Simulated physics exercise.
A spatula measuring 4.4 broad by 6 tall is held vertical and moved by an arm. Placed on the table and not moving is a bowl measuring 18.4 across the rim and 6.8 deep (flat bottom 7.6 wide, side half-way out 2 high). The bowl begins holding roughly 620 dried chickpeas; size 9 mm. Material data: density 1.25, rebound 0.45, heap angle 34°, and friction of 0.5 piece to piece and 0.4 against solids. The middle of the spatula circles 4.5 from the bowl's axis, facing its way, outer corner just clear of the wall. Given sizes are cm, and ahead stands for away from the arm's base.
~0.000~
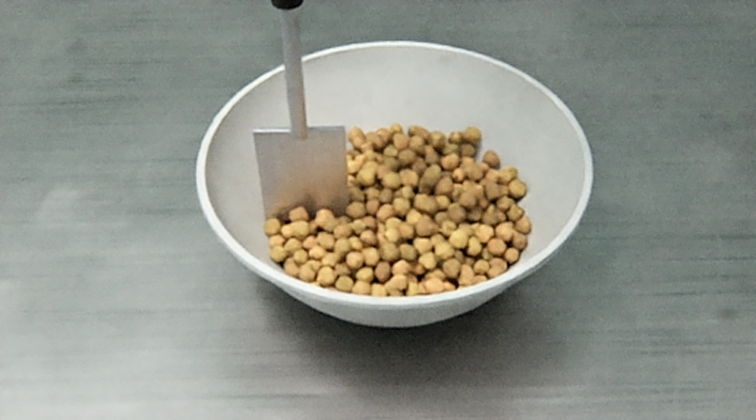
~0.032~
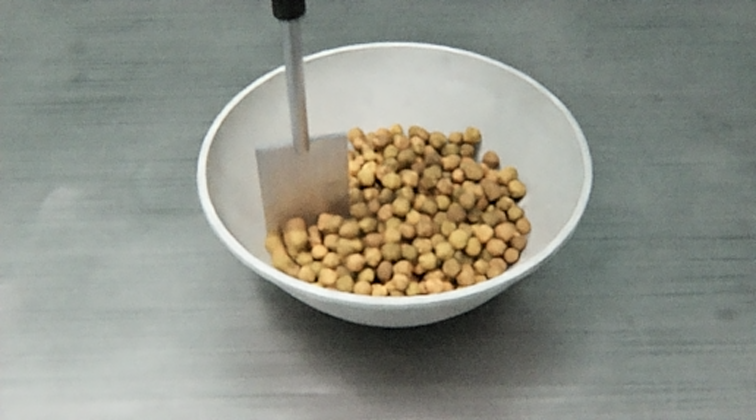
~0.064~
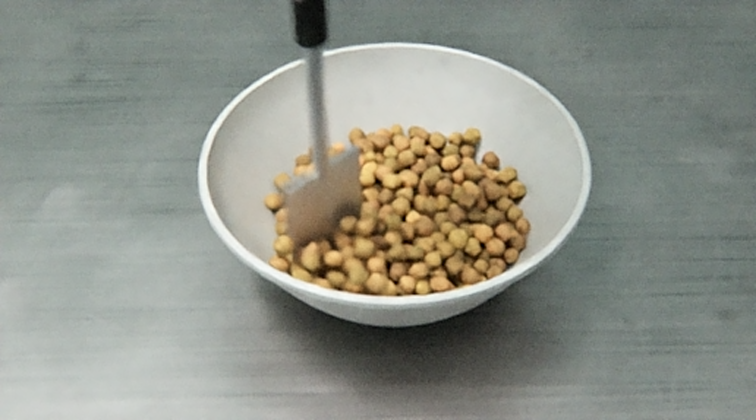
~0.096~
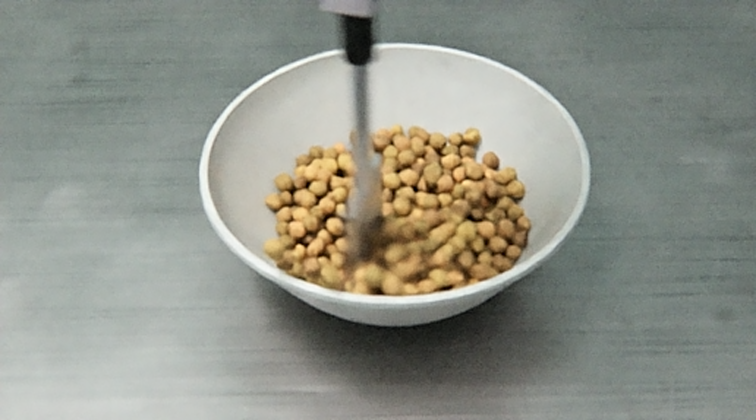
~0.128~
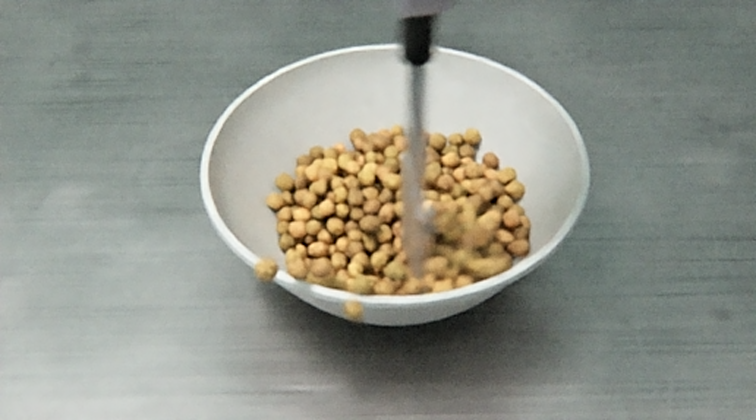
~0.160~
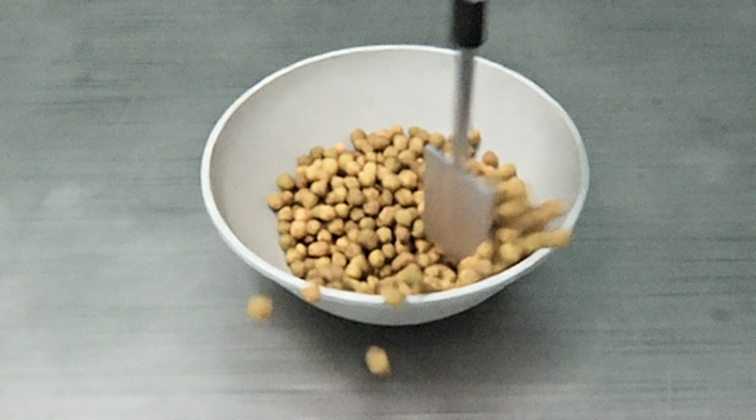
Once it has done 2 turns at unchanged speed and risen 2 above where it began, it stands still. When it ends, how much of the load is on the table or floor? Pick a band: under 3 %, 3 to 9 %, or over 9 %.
Band: Over 9 %.
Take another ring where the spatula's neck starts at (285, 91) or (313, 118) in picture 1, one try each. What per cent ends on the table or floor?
Close to 5 and 20 in a hundred.
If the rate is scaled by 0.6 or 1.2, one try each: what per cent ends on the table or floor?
Around 0 percent for the first try and 15 percent for the second.
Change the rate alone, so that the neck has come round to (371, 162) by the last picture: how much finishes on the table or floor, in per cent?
Roughly 0 percent of it.
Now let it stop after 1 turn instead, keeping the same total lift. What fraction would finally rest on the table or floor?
Close to 10 in a hundred.
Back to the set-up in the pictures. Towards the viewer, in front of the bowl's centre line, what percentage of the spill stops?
Close to 30 percent, I reckon.
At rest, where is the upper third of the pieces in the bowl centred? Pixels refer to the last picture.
About (384, 205).
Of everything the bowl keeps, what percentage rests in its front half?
About 50 %.
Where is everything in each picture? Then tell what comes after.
The first frame shows spatula neck at (297, 103), 0° round; upper third of the load around (402, 202), from x 275 to 525, top at y 130; 619 in the bowl.
The second frame shows spatula neck at (299, 115), 12° round; upper third of the load around (400, 203), from x 275 to 525, top at y 130.
The third frame shows spatula neck at (320, 142), 41° round; upper third of the load around (401, 207), from x 275 to 525, top at y 130.
The fourth frame shows spatula neck at (363, 159), 71° round; upper third of the load around (415, 213), from x 275 to 525, top at y 130.
The fifth frame shows spatula neck at (416, 160), 101° round; upper third of the load around (441, 219), from x 265 to 525, top at y 130; 617 in the bowl, 2 in flight or on the tool.
The sixth frame shows spatula neck at (461, 143), 131° round; upper third of the load around (466, 206), from x 260 to 560, top at y 130; 615 in the bowl, 4 in flight or on the tool.
After 0.40 s, 359° round, highest piece 11 above the table; 541 in the bowl, 42 on the table or floor, 36 in flight or on the tool.
After 0.65 s, 227° round, highest piece 6 above the table; 531 in the bowl, 88 on the table or floor.
After 0.97 s, 0° round, highest piece 5 above the table; 531 in the bowl, 88 on the table or floor.
After 1.67 s, 0° round, highest piece 5 above the table; 531 in the bowl, 88 on the table or floor.
At rest, 531 in the bowl, 88 on the table or floor. That is 14 % on the table or floor.
